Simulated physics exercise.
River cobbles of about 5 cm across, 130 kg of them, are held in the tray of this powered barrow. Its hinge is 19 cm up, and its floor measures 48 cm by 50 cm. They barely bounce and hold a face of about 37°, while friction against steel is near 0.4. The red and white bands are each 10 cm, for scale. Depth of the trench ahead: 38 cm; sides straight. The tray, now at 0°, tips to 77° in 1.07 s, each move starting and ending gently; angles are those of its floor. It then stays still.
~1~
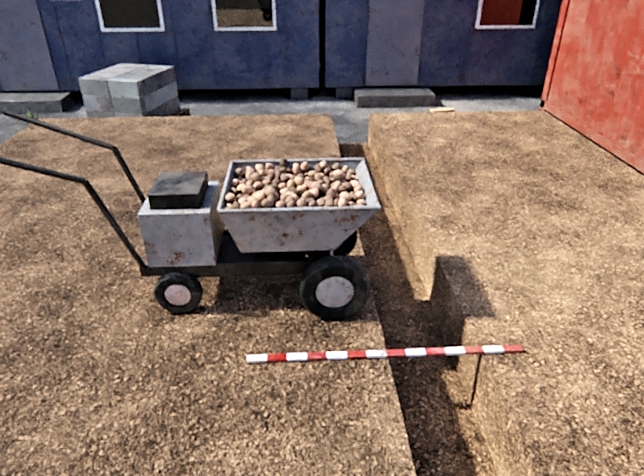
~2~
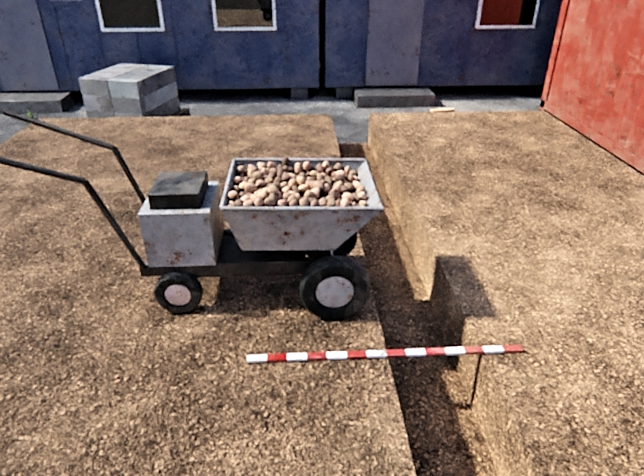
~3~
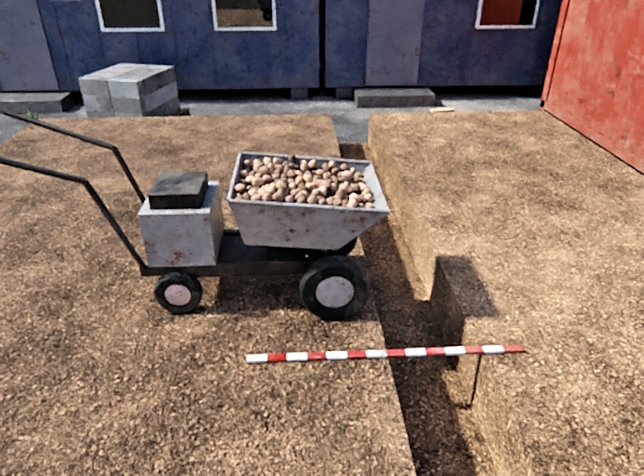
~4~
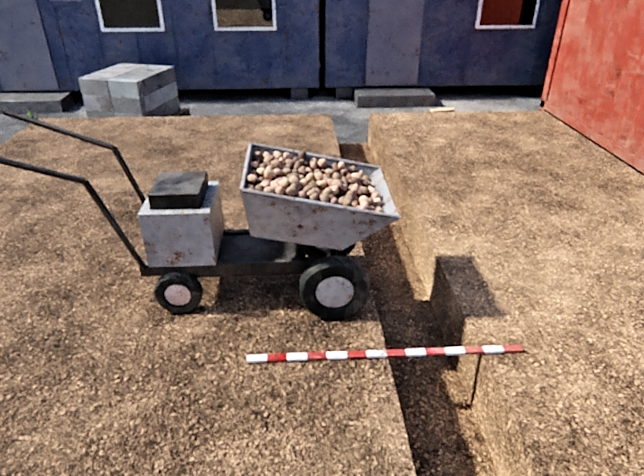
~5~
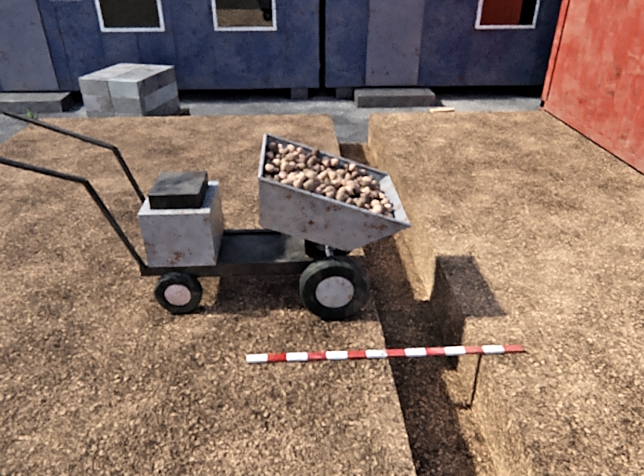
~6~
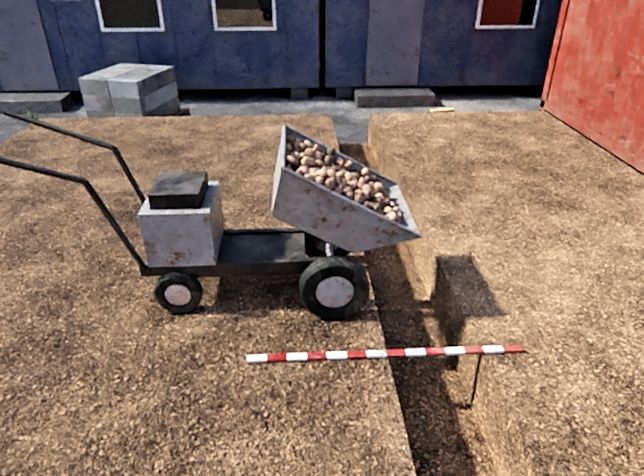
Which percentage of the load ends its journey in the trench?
Roughly 64 per cent.
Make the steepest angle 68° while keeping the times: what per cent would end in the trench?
Expect roughly 65 per cent.
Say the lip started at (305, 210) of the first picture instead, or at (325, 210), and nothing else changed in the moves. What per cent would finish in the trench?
Roughly 100 percent for the first, and 100 percent for the second.
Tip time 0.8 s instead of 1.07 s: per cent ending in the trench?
I'd put it at roughly 60 per cent.
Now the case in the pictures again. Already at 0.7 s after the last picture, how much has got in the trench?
Close to 30 per cent has got there by then.
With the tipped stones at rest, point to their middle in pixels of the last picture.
Around (433, 319).
Then, 0.4 s after the last picture the floor is at 65°, 99 % in the tray, 1 % in the trench; the foremost stones are at (438, 261).
Then, 0.7 s after the last picture the floor is at 77°, 45 % in the tray, 30 % in the trench, 25 % past the trench; the foremost stones are at (519, 287).
Then, 1.1 s after the last picture the floor is at 77°, 9 % in the tray, 55 % in the trench, 37 % past the trench; the foremost stones are at (590, 284).
Then, 3.0 s after the last picture the floor is at 77°, 0 % in the tray, 64 % in the trench, 36 % past the trench; the foremost stones are at (622, 263).
